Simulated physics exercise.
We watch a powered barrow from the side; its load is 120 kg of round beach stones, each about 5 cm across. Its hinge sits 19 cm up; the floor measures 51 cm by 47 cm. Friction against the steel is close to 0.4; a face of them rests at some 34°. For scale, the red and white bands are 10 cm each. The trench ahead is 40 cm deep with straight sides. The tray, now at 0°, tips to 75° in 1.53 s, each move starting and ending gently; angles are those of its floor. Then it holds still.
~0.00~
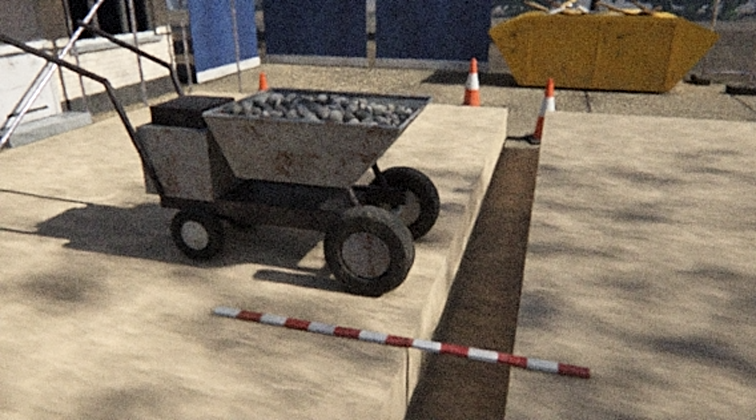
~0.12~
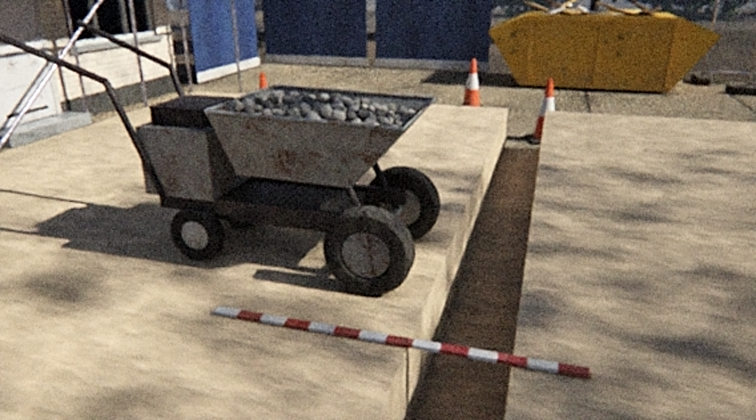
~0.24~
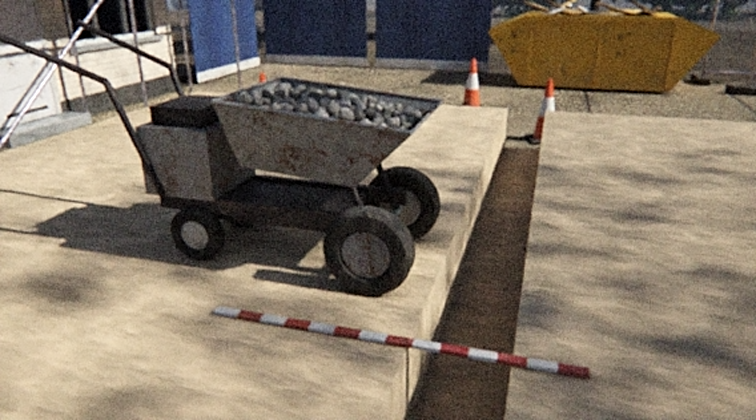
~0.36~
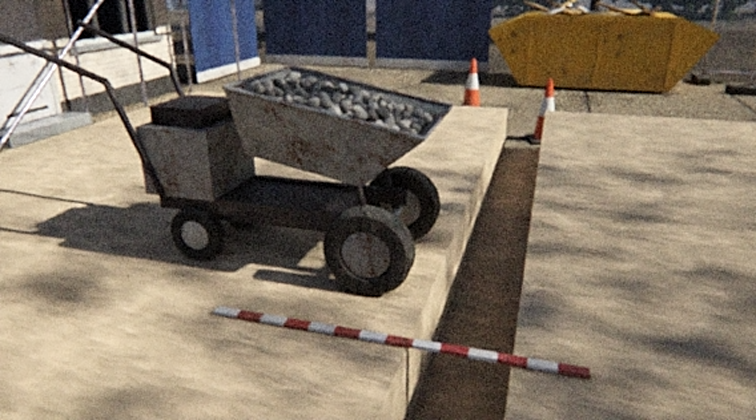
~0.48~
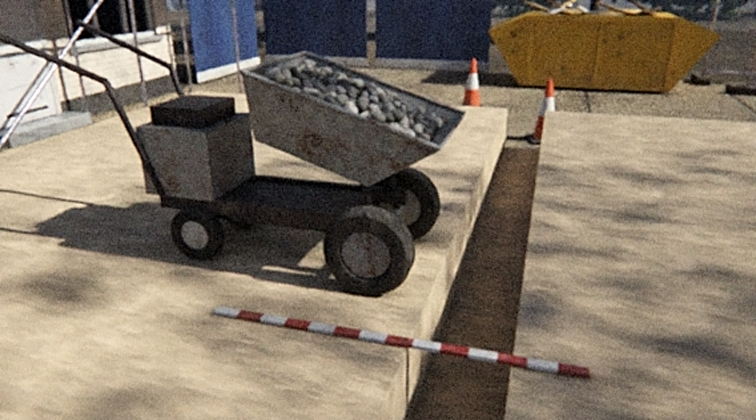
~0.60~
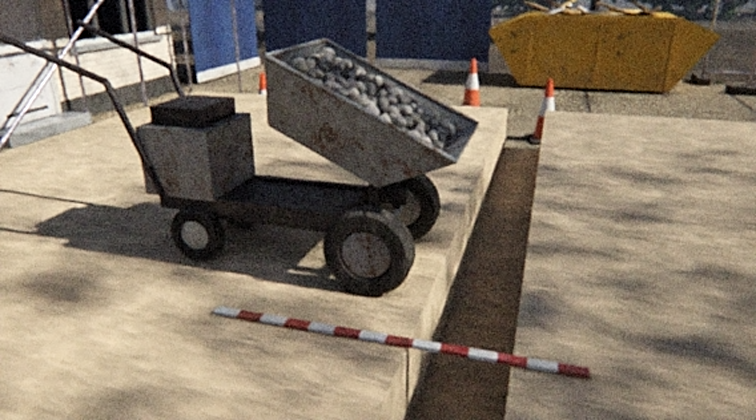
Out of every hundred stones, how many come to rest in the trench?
About 17 per cent.
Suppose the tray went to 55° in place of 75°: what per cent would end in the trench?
Then about 30 per cent.
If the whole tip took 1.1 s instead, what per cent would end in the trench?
It would be near 15 per cent.
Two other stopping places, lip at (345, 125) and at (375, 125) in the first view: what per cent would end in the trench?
Near 70 per cent from the first place, 40 from the second.
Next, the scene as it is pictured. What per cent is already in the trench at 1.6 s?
Some 5 per cent.
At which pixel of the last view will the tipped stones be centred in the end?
Around (588, 285).
After 1.1 s the floor is at 63°; 95 % in the tray, 2 % in the trench, 3 % past the trench; the foremost stones are at (542, 244).
After 1.6 s the floor is at 75°; 24 % in the tray, 4 % in the trench, 72 % past the trench; the foremost stones are at (728, 303).
After 2.0 s the floor is at 75°; 4 % in the tray, 11 % in the trench, 86 % past the trench; the foremost stones are past the picture's edge.
After 3.9 s the floor is at 75°; 0 % in the tray, 17 % in the trench, 83 % past the trench; the foremost stones are past the picture's edge.
